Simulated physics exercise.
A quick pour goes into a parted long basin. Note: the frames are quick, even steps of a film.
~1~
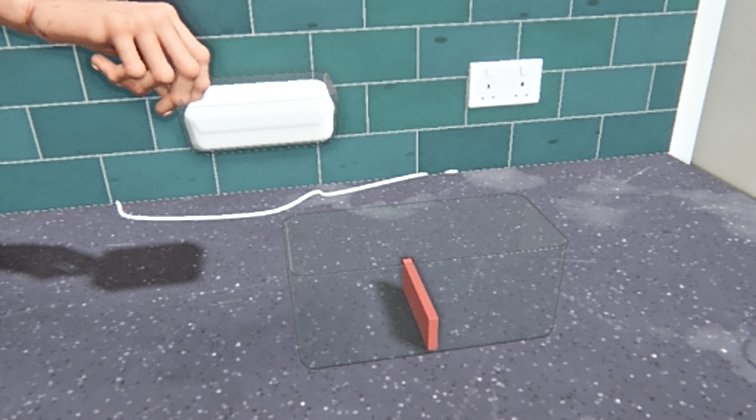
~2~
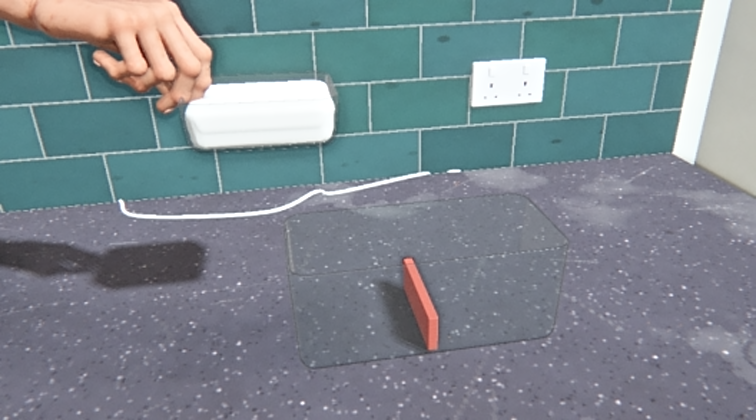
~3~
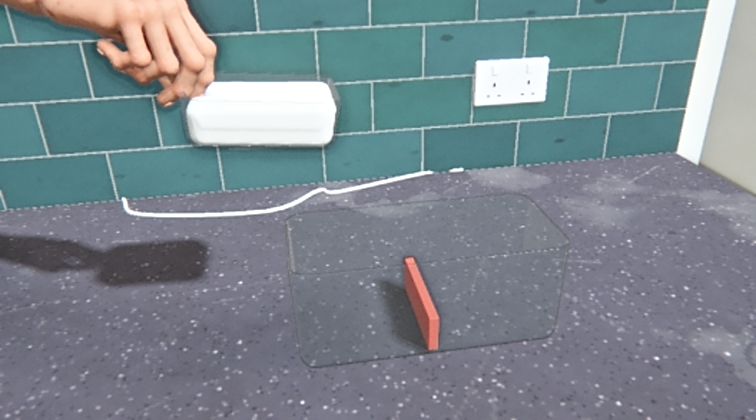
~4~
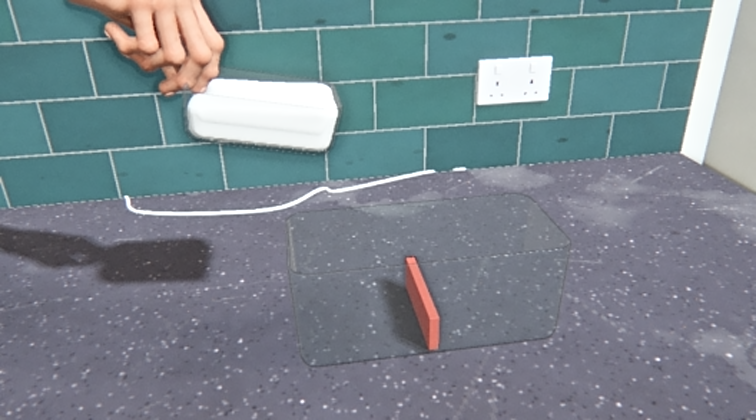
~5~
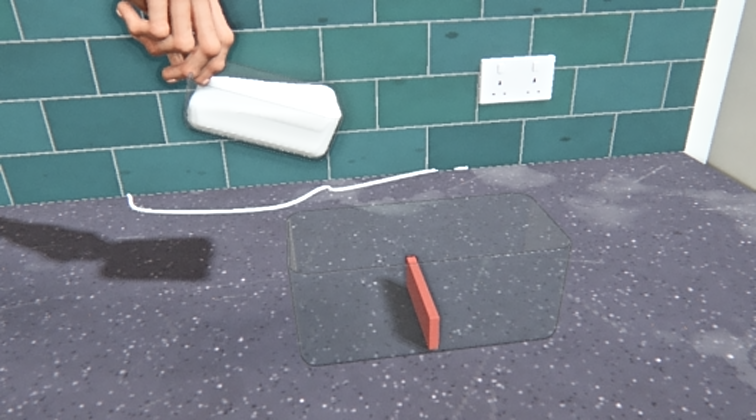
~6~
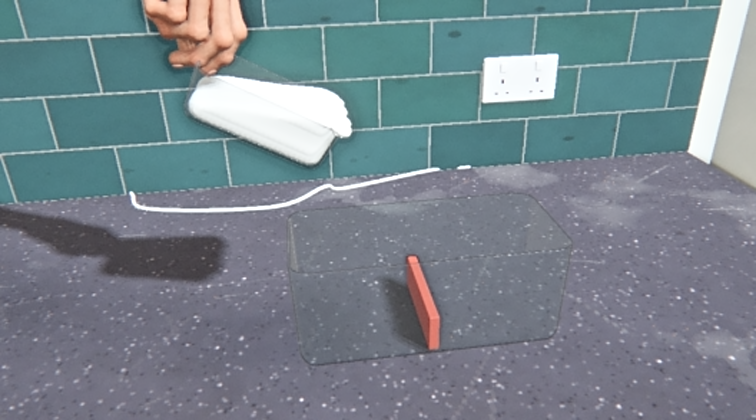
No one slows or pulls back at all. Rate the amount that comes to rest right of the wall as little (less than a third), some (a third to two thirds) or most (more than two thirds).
Little.
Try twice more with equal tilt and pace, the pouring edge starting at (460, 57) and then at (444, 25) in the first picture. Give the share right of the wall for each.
Near 75 per cent for the first start, near 80 per cent for the second.
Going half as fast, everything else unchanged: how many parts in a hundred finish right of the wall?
Around 25 percent ends up there.
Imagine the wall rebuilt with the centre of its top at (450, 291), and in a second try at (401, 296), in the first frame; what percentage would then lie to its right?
In order, near 10 and 50 in a hundred.
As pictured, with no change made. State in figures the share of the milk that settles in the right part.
Roughly 10 in a hundred.
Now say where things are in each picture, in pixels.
It leans 0°; its right rim is at (331, 85); the milk meets the walls at (188, 101) and (329, 91); the long basin's rim runs from (286, 246) to (545, 218); the wall's top is at (419, 287), in the first picture.
It leans 1°; its right rim is at (332, 86); the milk meets the walls at (190, 99) and (330, 91), in the second picture.
It leans 5°; its right rim is at (334, 90); the milk meets the walls at (191, 95) and (331, 93), in the third picture.
It leans 11°; its right rim is at (336, 98); the milk meets the walls at (194, 93) and (334, 95), in the fourth picture.
It leans 19°; its right rim is at (337, 107); the milk meets the walls at (195, 91) and (338, 98); 2 per cent is over the edge, in the fifth picture.
It leans 29°; its right rim is at (337, 118); the milk meets the walls at (194, 88) and (325, 105); 8 per cent is over the edge, in the sixth picture.
A moment on, the oblong tub is tipped on its side and 9 per cent is still to pour, 36 is left of the wall and 1 right of it.
Next, the oblong tub is tipped on its side and 2 per cent is still to pour, 83 is left of the wall and 7 right of it.
Then the oblong tub is tipped on its side and 0 per cent is still to pour, 80 is left of the wall and 9 right of it.
Later the oblong tub is tipped on its side and 0 per cent is still to pour, 82 is left of the wall and 10 right of it.
Finally, 82 per cent lies left of the wall, 10 right of it and 8 outside.
